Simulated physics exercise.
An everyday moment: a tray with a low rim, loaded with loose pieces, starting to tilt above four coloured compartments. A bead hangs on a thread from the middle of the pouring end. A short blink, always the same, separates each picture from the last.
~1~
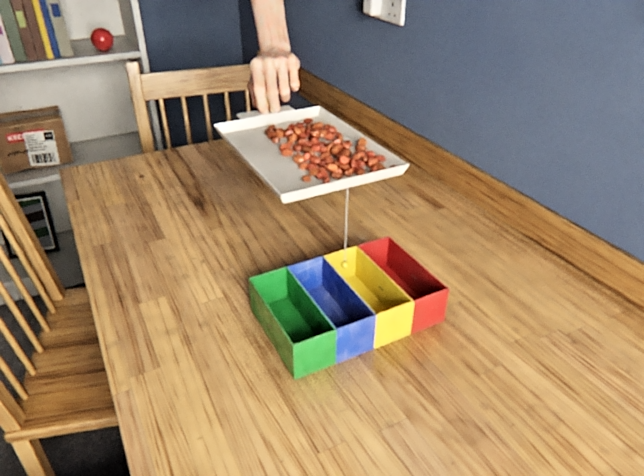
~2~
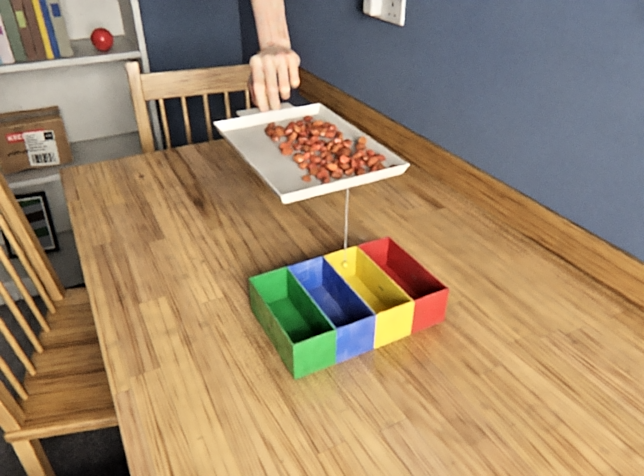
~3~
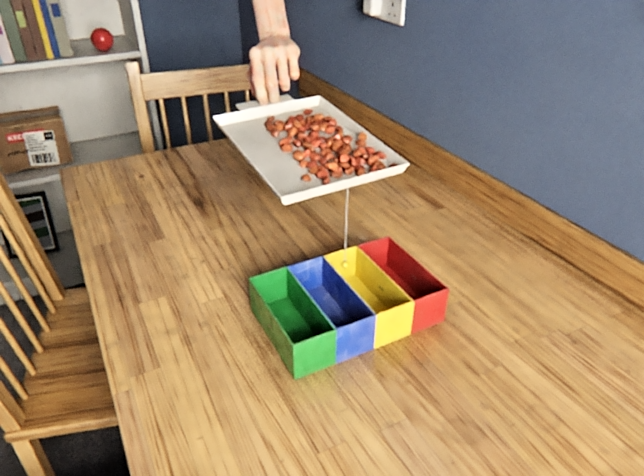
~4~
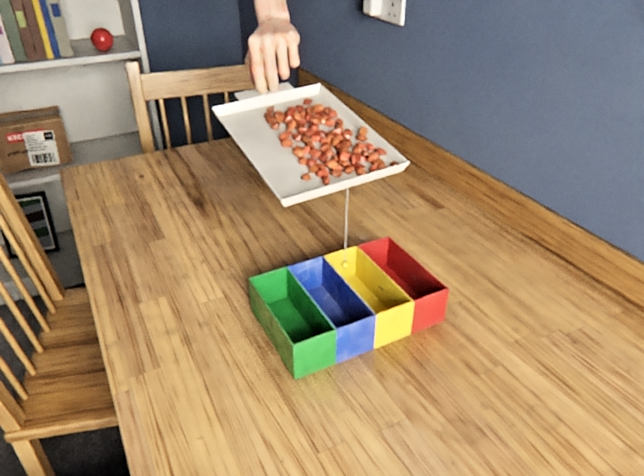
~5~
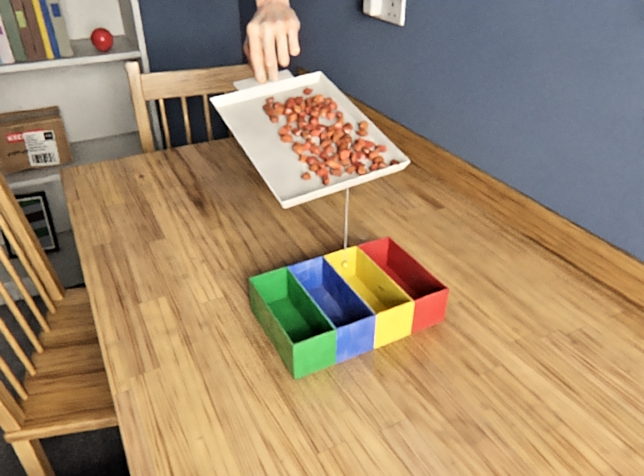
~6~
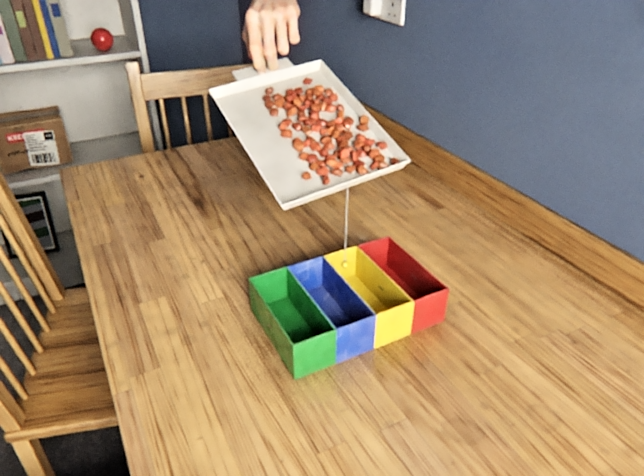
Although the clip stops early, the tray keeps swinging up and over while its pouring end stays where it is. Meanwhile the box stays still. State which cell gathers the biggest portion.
It is the green cell.
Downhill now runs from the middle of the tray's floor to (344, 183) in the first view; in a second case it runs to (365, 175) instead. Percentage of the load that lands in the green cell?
Near 10 % and, after that, 0 %.
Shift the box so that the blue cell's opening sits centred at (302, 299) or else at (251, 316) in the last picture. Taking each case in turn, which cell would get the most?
In the first try it is that blue cell, in the second it is the cell in yellow.
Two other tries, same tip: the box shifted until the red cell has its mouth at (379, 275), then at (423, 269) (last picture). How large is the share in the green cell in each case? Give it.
First some 20, then 50 per cent.
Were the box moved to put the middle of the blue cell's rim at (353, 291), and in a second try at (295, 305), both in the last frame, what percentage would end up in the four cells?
Estimate: 70 % first, 100 % second.
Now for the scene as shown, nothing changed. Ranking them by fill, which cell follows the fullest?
In second place: Blue.
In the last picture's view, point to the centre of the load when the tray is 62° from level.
Somewhere about (312, 192).
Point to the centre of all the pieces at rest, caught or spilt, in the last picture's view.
About (306, 335).
Soon after the last picture, tray tipped steeply; most on the tray; a stray few in the green cell; a stray few in the blue cell; about a quarter falling or outside the box.
A little later, tray tipped past a quarter turn; about half in the green cell; about a third in the blue cell; a small part in the yellow cell; a small part falling or outside the box.
Later still, tray tipped past a quarter turn; about half in the green cell; about a third in the blue cell; a small part in the yellow cell; a small part falling or outside the box.
At rest, tray tipped past a quarter turn; about half in the green cell; about a third in the blue cell; a small part in the yellow cell; none in the red cell; a small part outside the box.
